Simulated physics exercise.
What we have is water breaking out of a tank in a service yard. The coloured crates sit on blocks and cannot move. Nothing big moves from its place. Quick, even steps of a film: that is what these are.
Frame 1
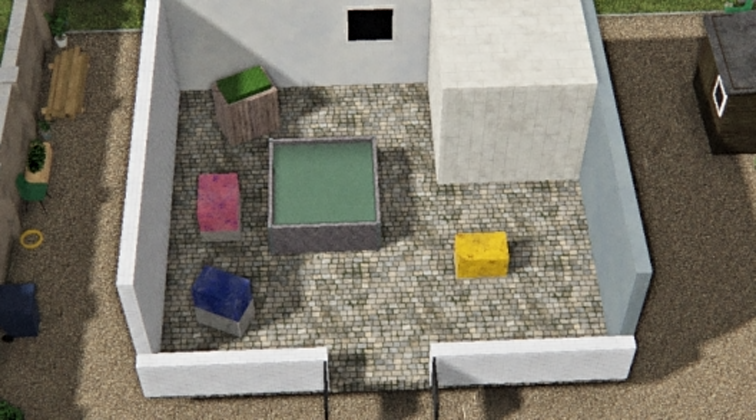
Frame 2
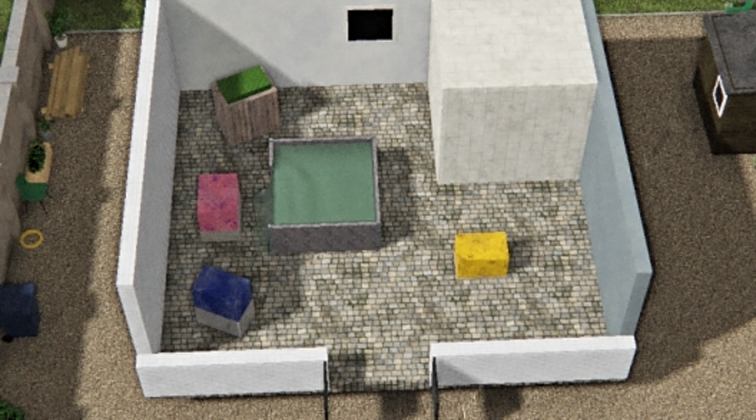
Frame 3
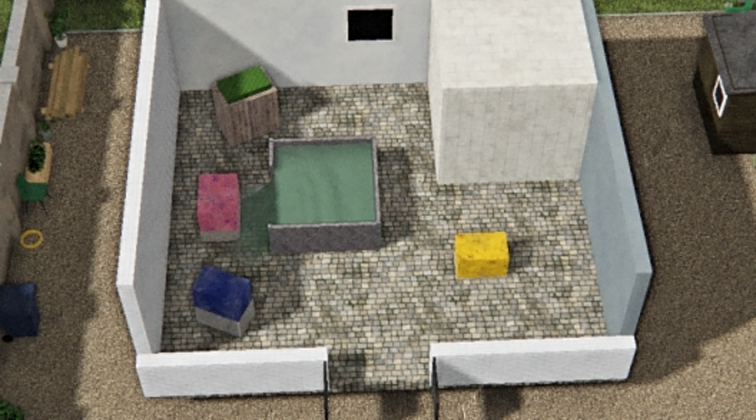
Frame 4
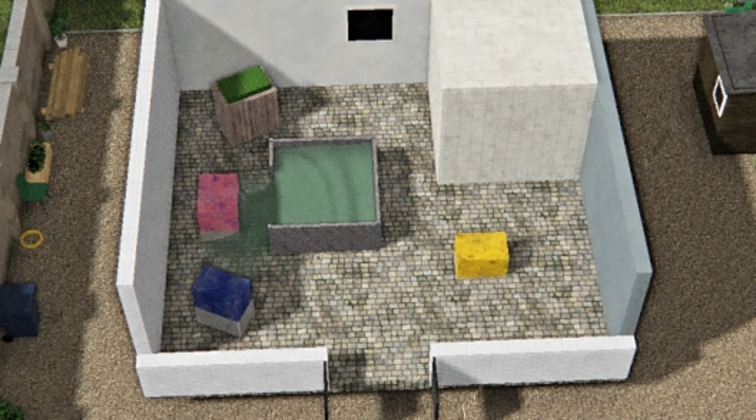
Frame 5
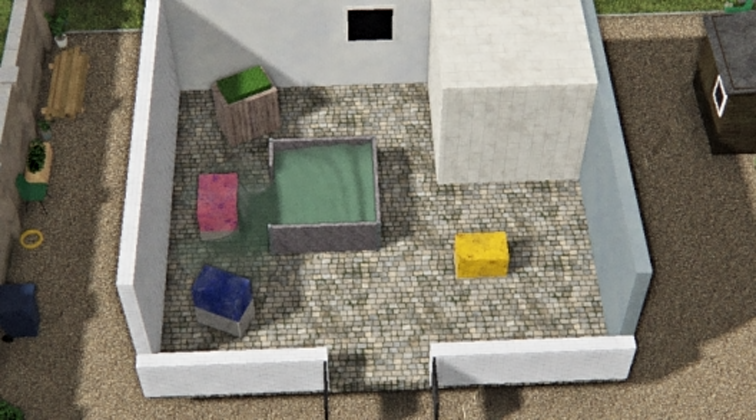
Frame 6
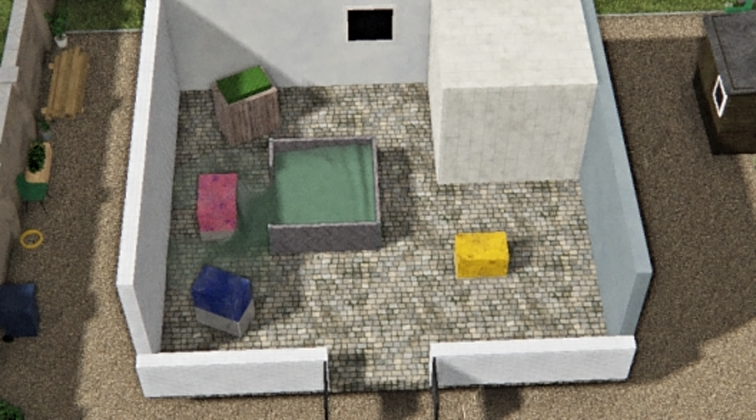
Water tank in a walled, paved yard losing its left side, green water pouring out and spreading around pink and blue blocks.
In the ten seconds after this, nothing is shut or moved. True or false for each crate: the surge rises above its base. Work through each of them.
Yellow crate: True; blue crate: False; pink crate: True.
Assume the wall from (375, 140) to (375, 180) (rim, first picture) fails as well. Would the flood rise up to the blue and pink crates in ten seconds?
Blue stays untouched; pink stays untouched.
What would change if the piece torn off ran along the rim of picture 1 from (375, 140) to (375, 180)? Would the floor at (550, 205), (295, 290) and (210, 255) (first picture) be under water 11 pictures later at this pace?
Obs. 1: Sodden; obs. 2: Moisture-free; obs. 3: Moisture-free.
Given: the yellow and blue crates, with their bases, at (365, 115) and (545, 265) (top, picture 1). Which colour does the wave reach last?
Last: The crate marked blue.
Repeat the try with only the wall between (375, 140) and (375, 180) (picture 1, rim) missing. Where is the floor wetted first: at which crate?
First: The yellow-painted one.
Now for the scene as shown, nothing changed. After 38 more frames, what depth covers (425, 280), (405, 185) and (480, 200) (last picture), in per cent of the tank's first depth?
My figures are about 4, 6 and 0 percent.
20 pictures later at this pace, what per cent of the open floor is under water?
It should be close to 55 %.
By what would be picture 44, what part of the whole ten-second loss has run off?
I'd say about 60 per cent.
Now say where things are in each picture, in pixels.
The water tank at (324, 183) is whole and still, in the first frame.
Water pours out at (274, 212) and has run to (265, 254), in the second frame.
Water pours out at (274, 214) and has run to (252, 263), in the third frame.
Water pours out at (274, 215) and has run to a hidden place, in the fourth frame.
Water pours out at (274, 215) and has run to (182, 260), in the fifth frame.
Water pours out at (274, 215) and has run to (167, 279), in the sixth frame.
A moment on, water covers 20 % of the floor; the yellow crate not reached, the blue crate water round its plinth, the pink crate water round its plinth.
Next, water covers 35 % of the floor; the yellow crate not reached, the blue crate water round its plinth, the pink crate water round its plinth.
Then, water covers 55 % of the floor; the yellow crate not reached, the blue crate water round its plinth, the pink crate water round its plinth.
Later, water covers 85 % of the floor; the yellow crate water round its plinth, the blue crate water round its plinth, the pink crate water round its plinth.
In the end, water covers 95 % of the floor; the yellow crate was topped, the blue crate stayed above the water, the pink crate was topped.
